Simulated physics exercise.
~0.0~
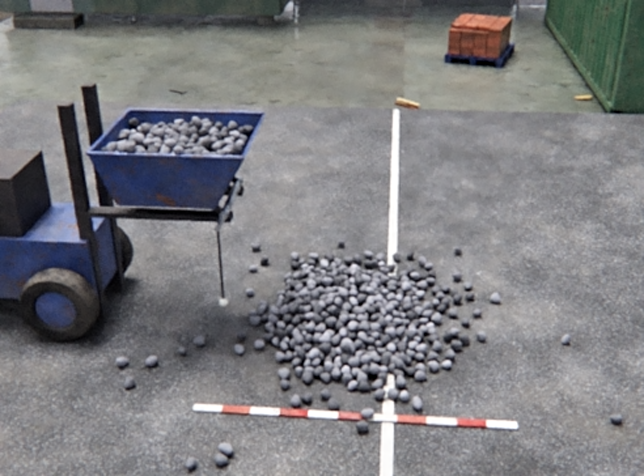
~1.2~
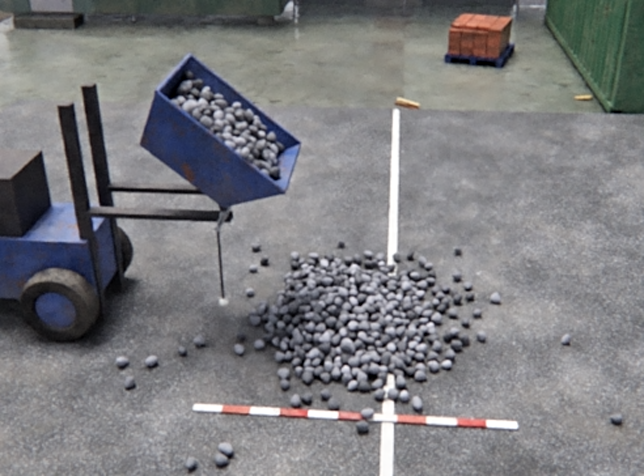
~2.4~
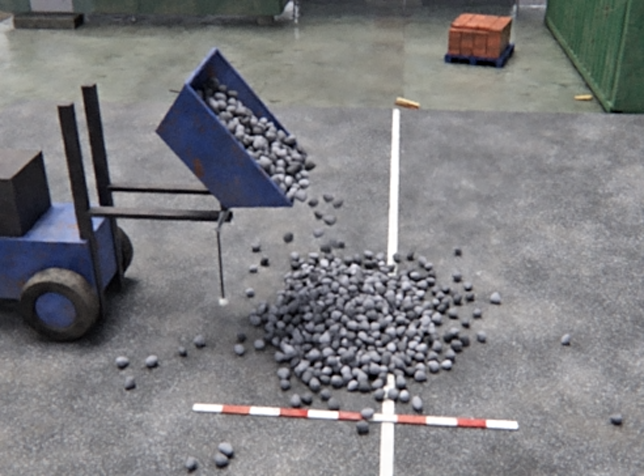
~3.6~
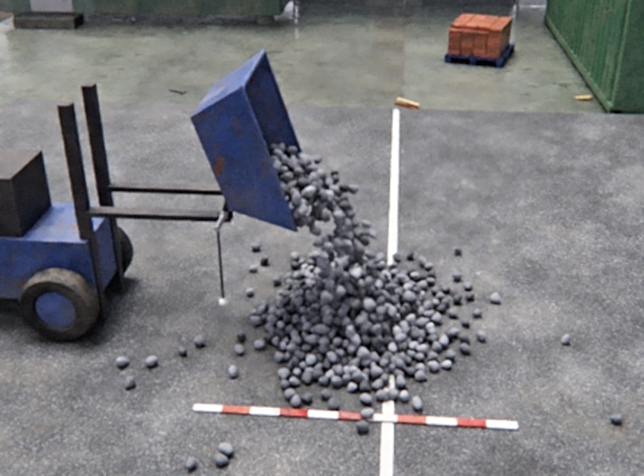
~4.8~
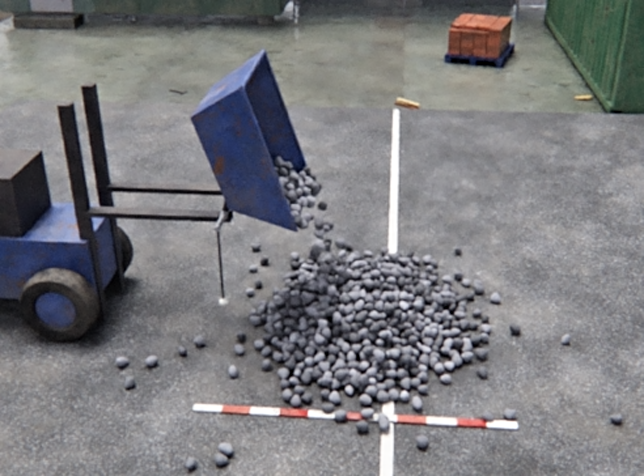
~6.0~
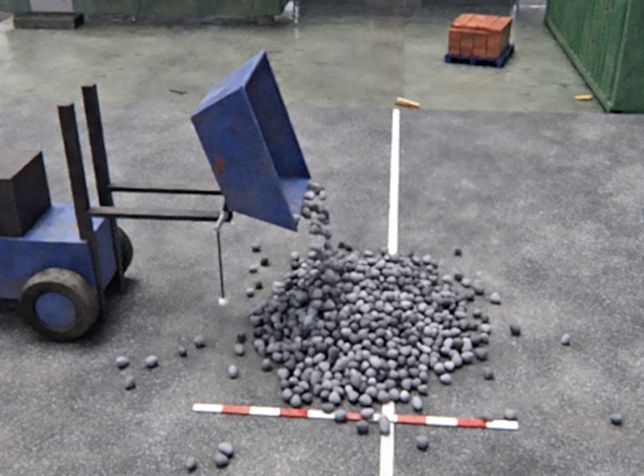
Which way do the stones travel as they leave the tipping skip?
They move to the right, sliding out over the skip's lip and dropping onto the heap.
